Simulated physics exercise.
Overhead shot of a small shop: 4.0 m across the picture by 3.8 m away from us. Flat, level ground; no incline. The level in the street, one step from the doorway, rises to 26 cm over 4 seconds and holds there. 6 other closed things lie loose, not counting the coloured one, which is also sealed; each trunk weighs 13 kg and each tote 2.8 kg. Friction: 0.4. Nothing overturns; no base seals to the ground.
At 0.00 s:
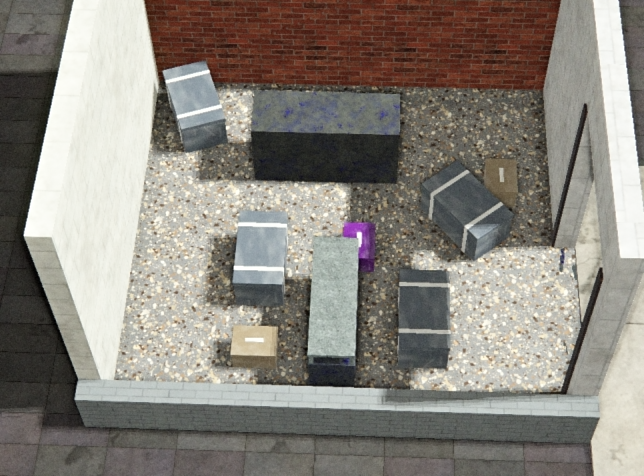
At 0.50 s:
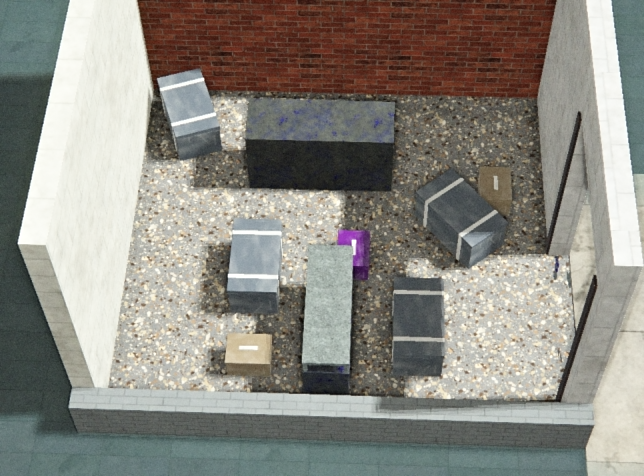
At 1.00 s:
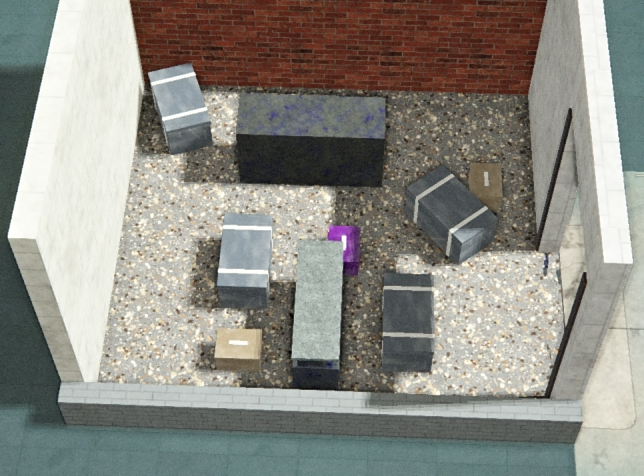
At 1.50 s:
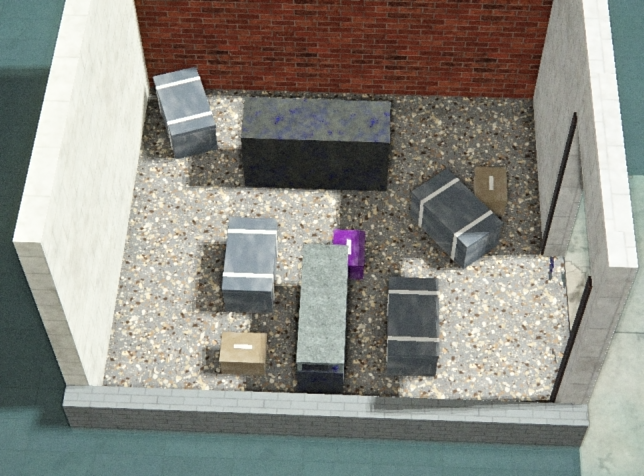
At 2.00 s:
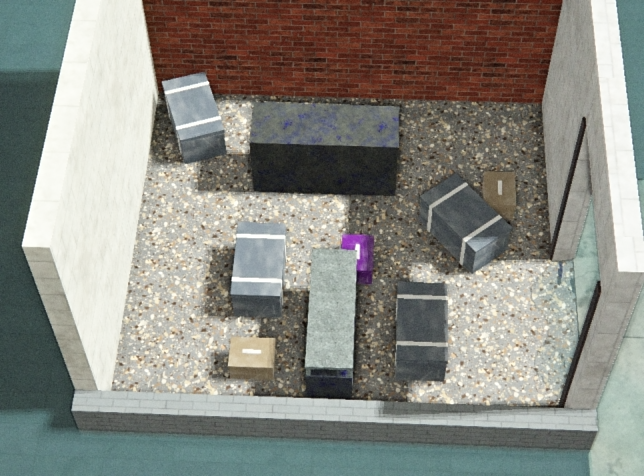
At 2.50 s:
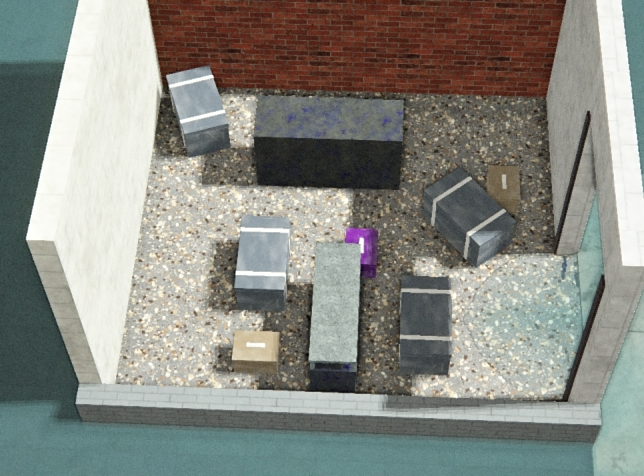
Teal water covers the street around a small walled shop, then spreads inside at the right.
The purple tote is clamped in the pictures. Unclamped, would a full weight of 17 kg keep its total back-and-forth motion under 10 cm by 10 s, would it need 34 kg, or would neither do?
Neither would do.
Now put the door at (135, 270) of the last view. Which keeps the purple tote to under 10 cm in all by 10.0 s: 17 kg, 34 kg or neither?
Short version: Neither mass is sufficient.
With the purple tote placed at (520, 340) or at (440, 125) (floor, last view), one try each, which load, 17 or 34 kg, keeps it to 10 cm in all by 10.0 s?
Well, at the first spot no weight will do, and at the second you need the heavier weight.
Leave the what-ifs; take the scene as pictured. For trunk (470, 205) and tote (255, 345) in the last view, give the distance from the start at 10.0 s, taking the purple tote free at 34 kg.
Net displacement, in order: 40 cm; 30 cm.
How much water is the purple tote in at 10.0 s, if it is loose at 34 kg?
Something like 14 centimetres.
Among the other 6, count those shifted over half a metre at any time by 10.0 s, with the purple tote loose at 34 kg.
The answer here is 5.
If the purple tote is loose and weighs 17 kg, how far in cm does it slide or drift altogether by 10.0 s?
I'd say roughly 300 centimetres in all.
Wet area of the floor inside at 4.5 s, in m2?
Wet area: Approx. 5.5 m2.
After 3.5 s the purple tote would be 0 cm from its start with 17 kg and 0 cm from its start with 34 kg; 2 cm of water round it then.
After 4.5 s the purple tote would be 24 cm from its start with 17 kg and 0 cm from its start with 34 kg; 9 cm of water round it then.
After 7.0 s the purple tote would be 165 cm from its start with 17 kg and 18 cm from its start with 34 kg; 11 cm of water round it then.
After 10.0 s the purple tote would be 200 cm from its start with 17 kg and 47 cm from its start with 34 kg; 14 cm of water round it then.
